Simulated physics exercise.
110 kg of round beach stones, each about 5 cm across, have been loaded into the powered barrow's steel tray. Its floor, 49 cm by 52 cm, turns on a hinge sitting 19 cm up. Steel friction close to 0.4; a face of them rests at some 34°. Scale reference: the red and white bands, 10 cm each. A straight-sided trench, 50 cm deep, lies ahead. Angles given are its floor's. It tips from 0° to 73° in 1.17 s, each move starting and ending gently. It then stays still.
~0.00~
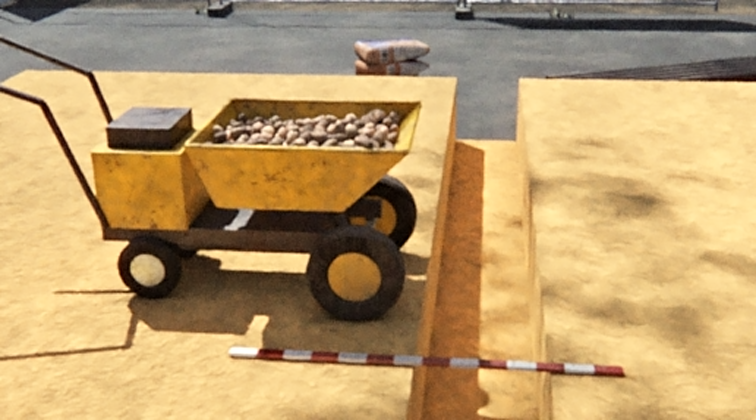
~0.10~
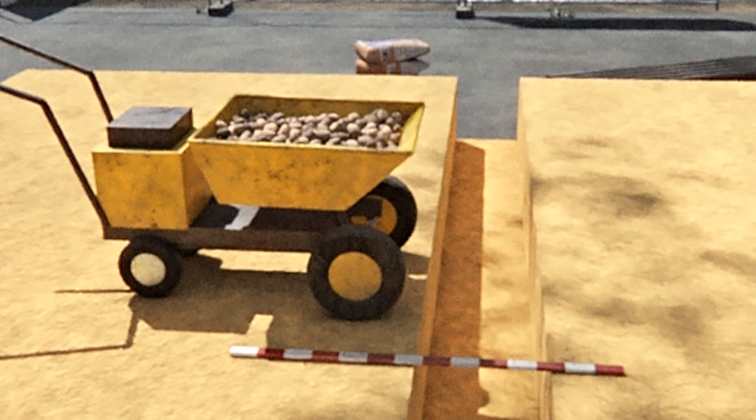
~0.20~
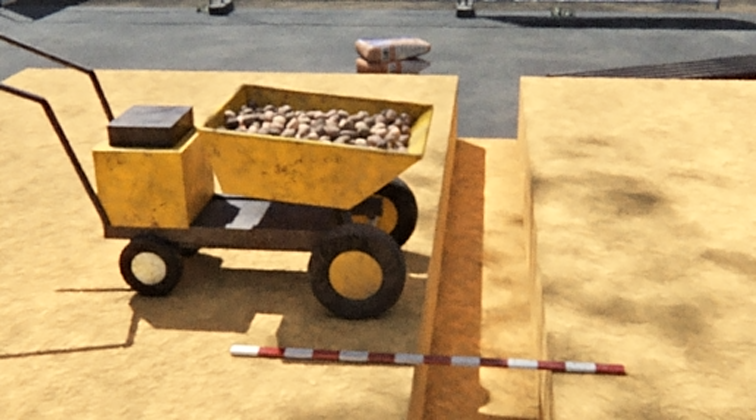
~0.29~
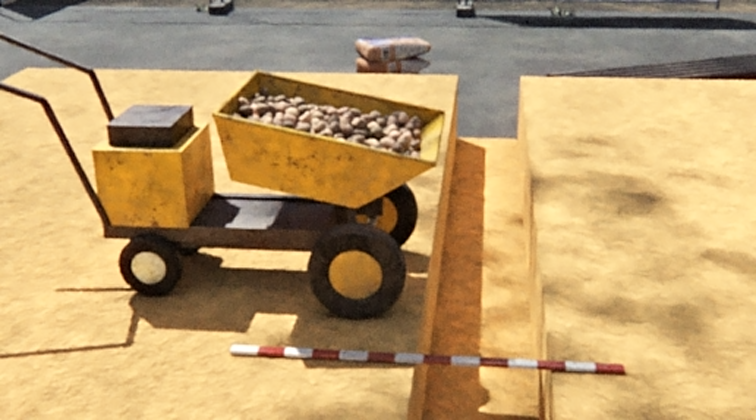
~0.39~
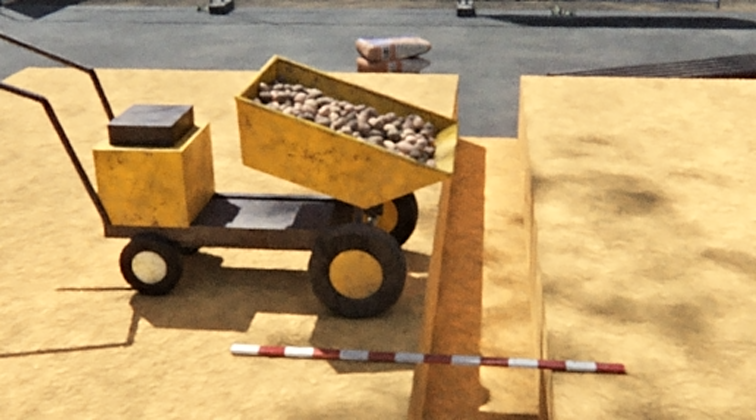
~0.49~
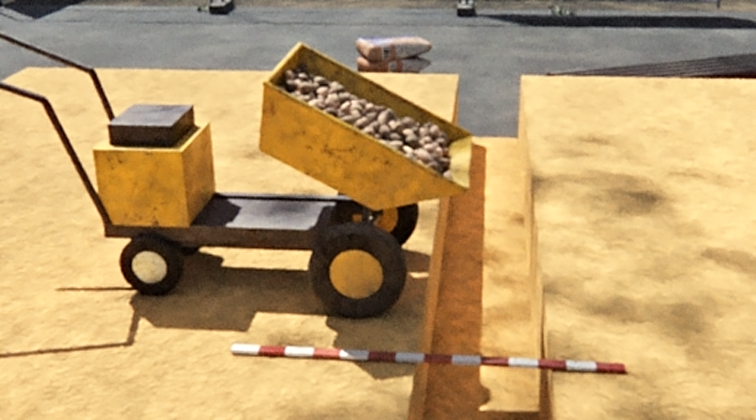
A yellow barrow's tray of rounded stones tilts steadily rightward, its lip extending over a trench.
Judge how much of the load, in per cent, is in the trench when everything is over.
I judge it at about 49 per cent.
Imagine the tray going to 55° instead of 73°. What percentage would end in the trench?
About 65%.
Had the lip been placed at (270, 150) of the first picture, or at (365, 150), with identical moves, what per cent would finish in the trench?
First spot about 70, second spot about 95 per cent.
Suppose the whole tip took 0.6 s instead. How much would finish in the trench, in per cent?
That would give about 40 percent.
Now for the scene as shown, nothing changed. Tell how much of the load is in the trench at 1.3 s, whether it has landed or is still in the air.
I'd say near 30 per cent at that time.
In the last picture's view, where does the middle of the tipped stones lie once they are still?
Roughly at (551, 283).
After 0.9 s the floor is at 62°; 99 % in the tray, 1 % in the trench; the foremost stones are at (515, 221).
After 1.3 s the floor is at 73°; 34 % in the tray, 31 % in the trench, 35 % past the trench; the foremost stones are at (651, 288).
After 1.6 s the floor is at 73°; 4 % in the tray, 45 % in the trench, 51 % past the trench; the foremost stones are past the picture's edge.
After 3.6 s the floor is at 73°; 0 % in the tray, 49 % in the trench, 51 % past the trench; the foremost stones are past the picture's edge.
